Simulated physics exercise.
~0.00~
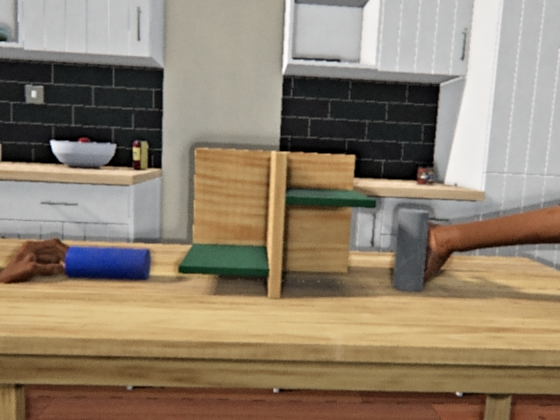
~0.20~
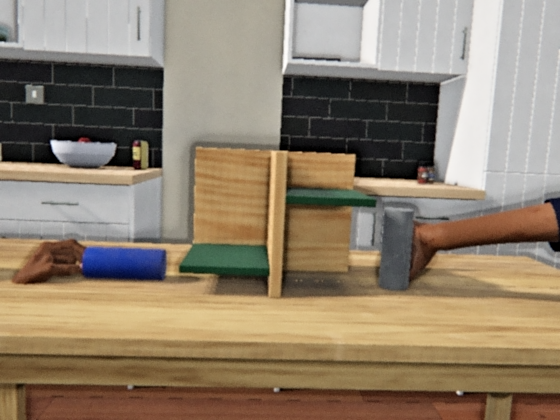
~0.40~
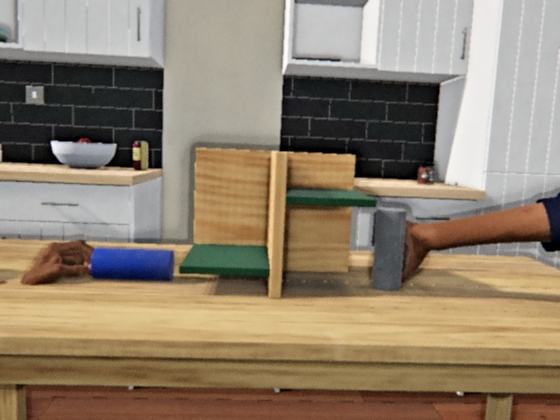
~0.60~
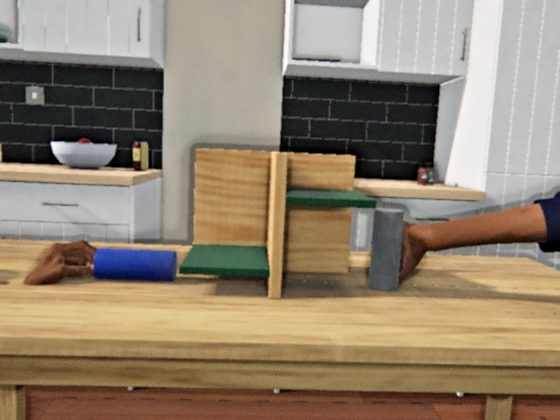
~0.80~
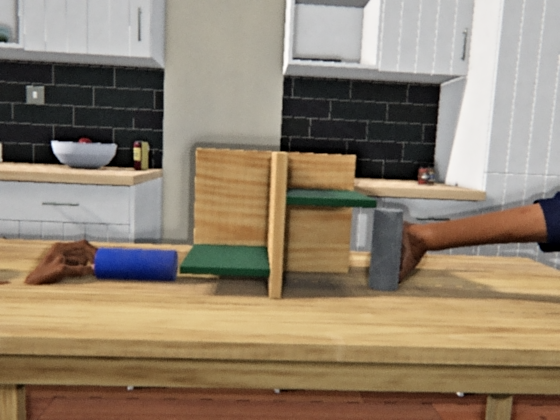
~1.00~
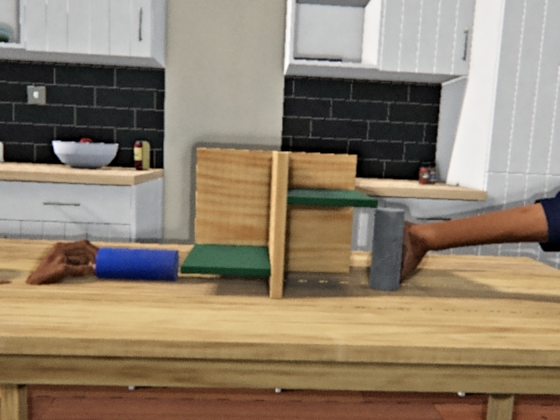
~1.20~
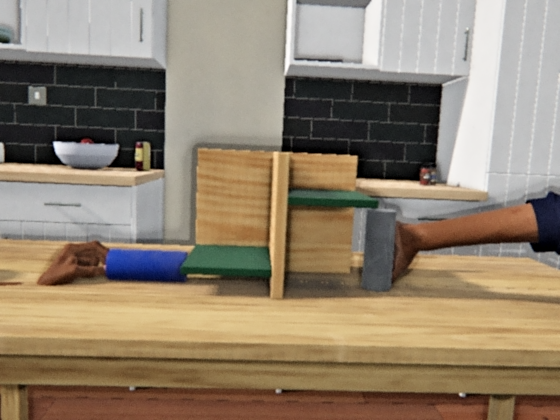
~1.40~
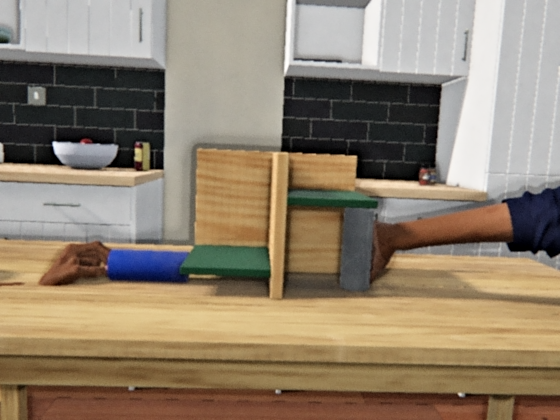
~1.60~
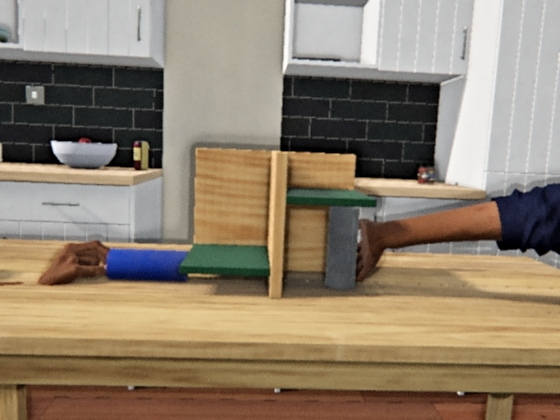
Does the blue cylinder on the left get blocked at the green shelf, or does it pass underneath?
It gets blocked at the edge of the shelf because it is too tall to fit, even lying on its side. The grey cylinder on the right clears its shelf and goes under.
On a kitchen counter, hands push two cylinders; blue stops at its shelf, grey goes under.
